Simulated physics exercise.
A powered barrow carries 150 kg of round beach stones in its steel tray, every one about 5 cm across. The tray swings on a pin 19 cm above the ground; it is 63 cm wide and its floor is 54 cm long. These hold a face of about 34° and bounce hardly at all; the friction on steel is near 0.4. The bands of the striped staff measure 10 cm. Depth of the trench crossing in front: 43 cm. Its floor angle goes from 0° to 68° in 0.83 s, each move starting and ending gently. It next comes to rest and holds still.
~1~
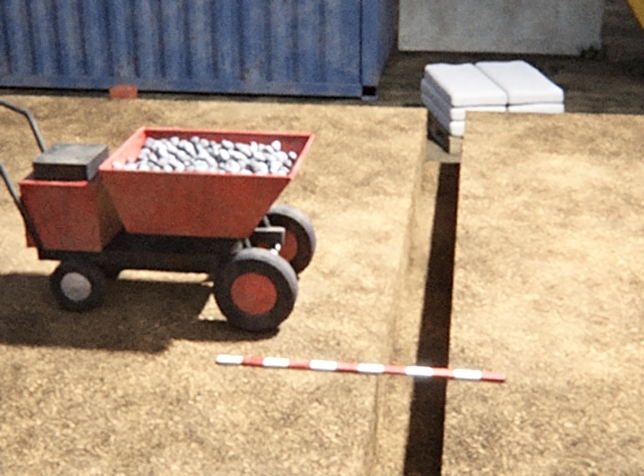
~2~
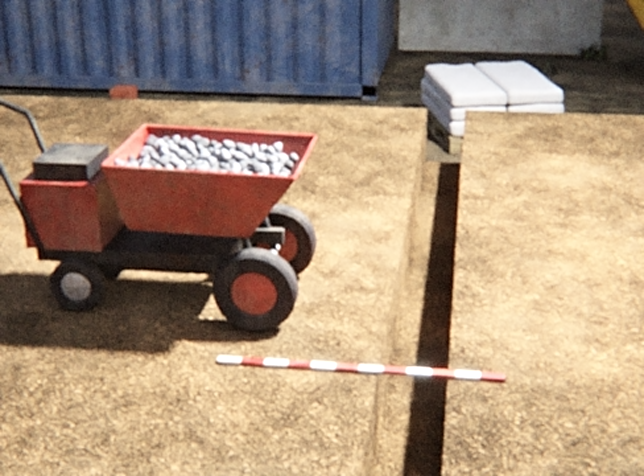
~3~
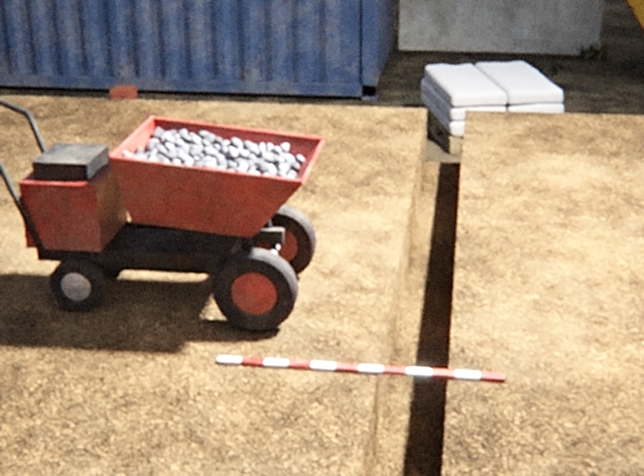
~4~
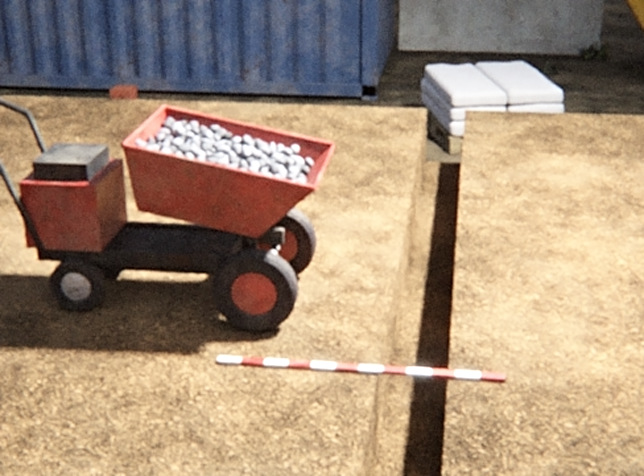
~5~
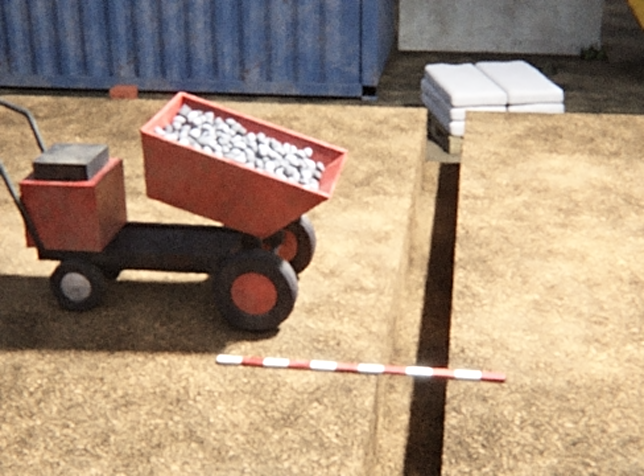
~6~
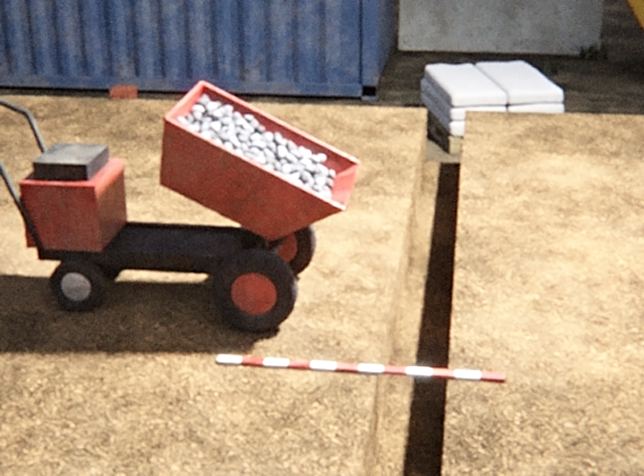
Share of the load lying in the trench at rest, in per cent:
69 per cent.
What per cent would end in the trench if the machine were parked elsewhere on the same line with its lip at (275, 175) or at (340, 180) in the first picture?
Some 85 and some 30 per cent, in that order.
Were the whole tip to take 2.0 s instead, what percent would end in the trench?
Then some 90 per cent would.
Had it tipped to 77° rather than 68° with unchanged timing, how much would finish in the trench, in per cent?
Roughly 70%.
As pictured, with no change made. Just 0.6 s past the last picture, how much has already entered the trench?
By that point it's something like 30 in a hundred.
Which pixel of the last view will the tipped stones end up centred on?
Their centre sits close to (435, 367).
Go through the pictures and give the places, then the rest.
The first picture shows lip at (291, 178), floor tilted 0°, highest stones at (194, 150).
In the second picture, the tray is at 1°, its lip at (294, 179); the top of the load is at (195, 148).
In the third picture, the tray is at 5°, its lip at (303, 182); the top of the load is at (195, 143).
In the fourth picture, the tray is at 11°, its lip at (315, 188); the top of the load is at (180, 132).
The fifth picture shows lip at (329, 198), floor tilted 18°, highest stones at (190, 120).
The sixth picture shows lip at (343, 210), floor tilted 26°, highest stones at (204, 111).
Then, 0.3 s after the last picture the floor is at 57°, 100 % in the tray; the foremost stones are at (375, 237).
Then, 0.6 s after the last picture the floor is at 68°, 65 % in the tray, 29 % in the trench, 6 % past the trench; the foremost stones are at (480, 310).
Then, 0.9 s after the last picture the floor is at 68°, 26 % in the tray, 43 % in the trench, 31 % past the trench; the foremost stones are at (625, 311).
Then, 2.9 s after the last picture the floor is at 68°, 0 % in the tray, 69 % in the trench, 31 % past the trench; the foremost stones are past the picture's edge.
